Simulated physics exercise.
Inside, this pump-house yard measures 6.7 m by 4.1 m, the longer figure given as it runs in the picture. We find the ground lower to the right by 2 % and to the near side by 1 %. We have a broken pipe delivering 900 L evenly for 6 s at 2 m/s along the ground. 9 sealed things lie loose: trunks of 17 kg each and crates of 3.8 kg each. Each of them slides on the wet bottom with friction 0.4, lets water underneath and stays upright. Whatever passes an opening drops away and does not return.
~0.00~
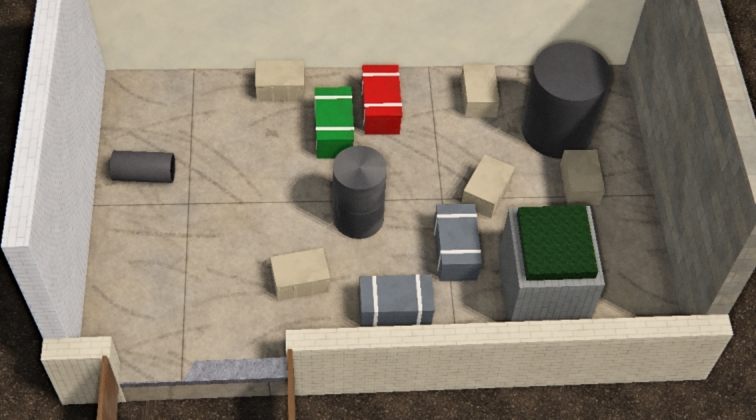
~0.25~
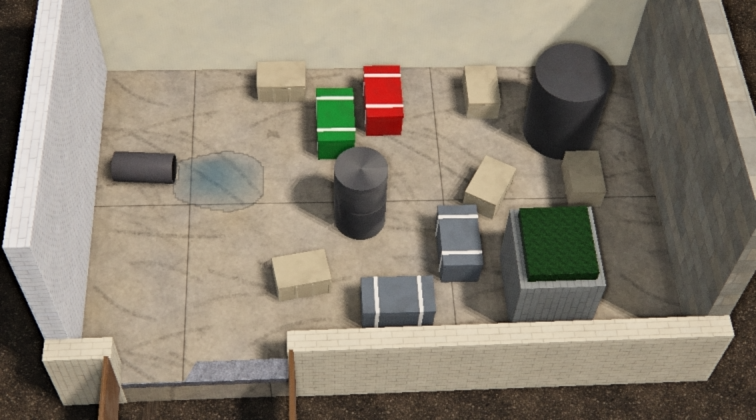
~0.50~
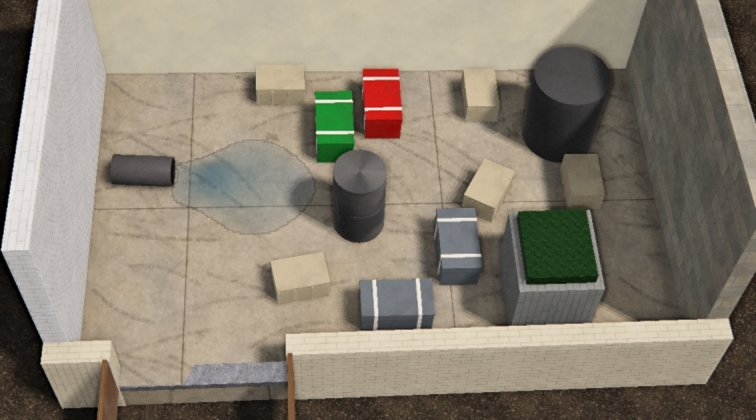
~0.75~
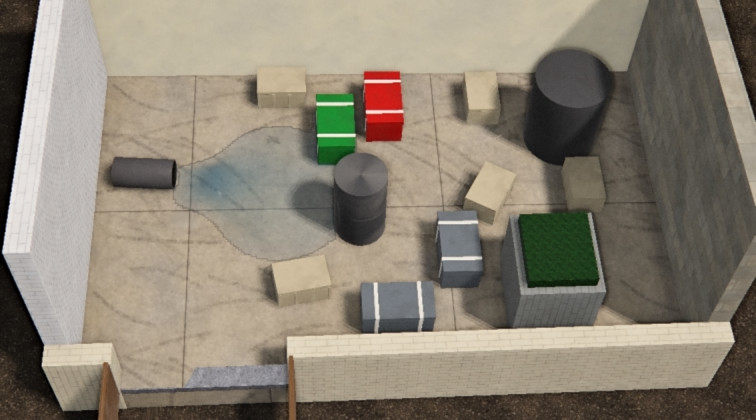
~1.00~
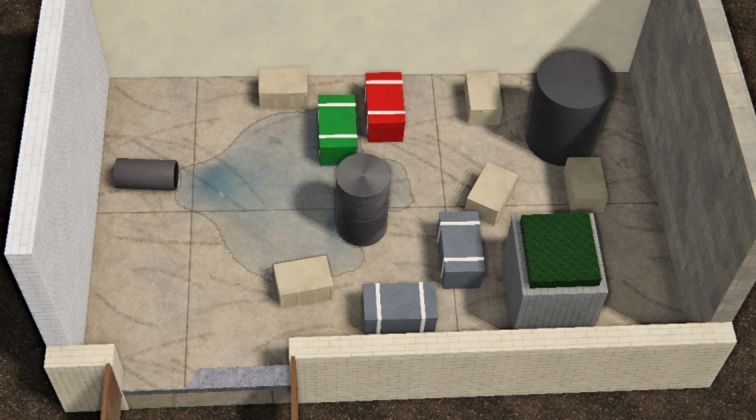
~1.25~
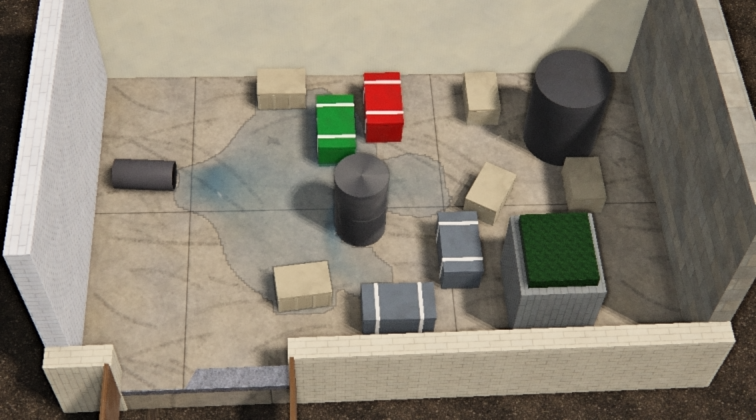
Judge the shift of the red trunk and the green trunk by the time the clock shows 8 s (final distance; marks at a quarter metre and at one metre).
Red trunk: Winds up well off; green trunk: Winds up well off.
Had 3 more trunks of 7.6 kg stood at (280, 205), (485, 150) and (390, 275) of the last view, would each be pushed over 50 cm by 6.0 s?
In order: Greater, greater and smaller.
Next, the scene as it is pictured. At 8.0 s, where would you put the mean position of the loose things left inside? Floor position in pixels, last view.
Roughly at (480, 227).
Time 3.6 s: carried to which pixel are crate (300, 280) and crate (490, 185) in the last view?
First near (299, 330), second near (608, 238).
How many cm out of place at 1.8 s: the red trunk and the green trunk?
5 and 20 cm, roughly.
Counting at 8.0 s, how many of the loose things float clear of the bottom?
It comes to 7 of them.
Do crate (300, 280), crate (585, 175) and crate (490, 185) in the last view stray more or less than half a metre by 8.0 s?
Going one by one: Beyond it, beyond it, beyond it.
After 1.8 s the red trunk is near (387, 96), 0.0 m from its start, aground; the green trunk is near (355, 120), 0.2 m from its start, aground; 0 of 9 are out; 0 afloat.
After 3.6 s the red trunk is near (465, 88), 1.0 m from its start, aground; the green trunk is near (449, 117), 1.4 m from its start, aground; 0 of 9 are out; 1 afloat.
After 5.6 s the red trunk is near (501, 81), 1.5 m from its start, afloat; the green trunk is near (560, 178), 2.8 m from its start, aground; 0 of 9 are out; 5 afloat.
After 8.0 s the red trunk is near (501, 78), 1.5 m from its start, afloat; the green trunk is near (635, 239), 3.8 m from its start, afloat; 0 of 9 are out; 7 afloat.
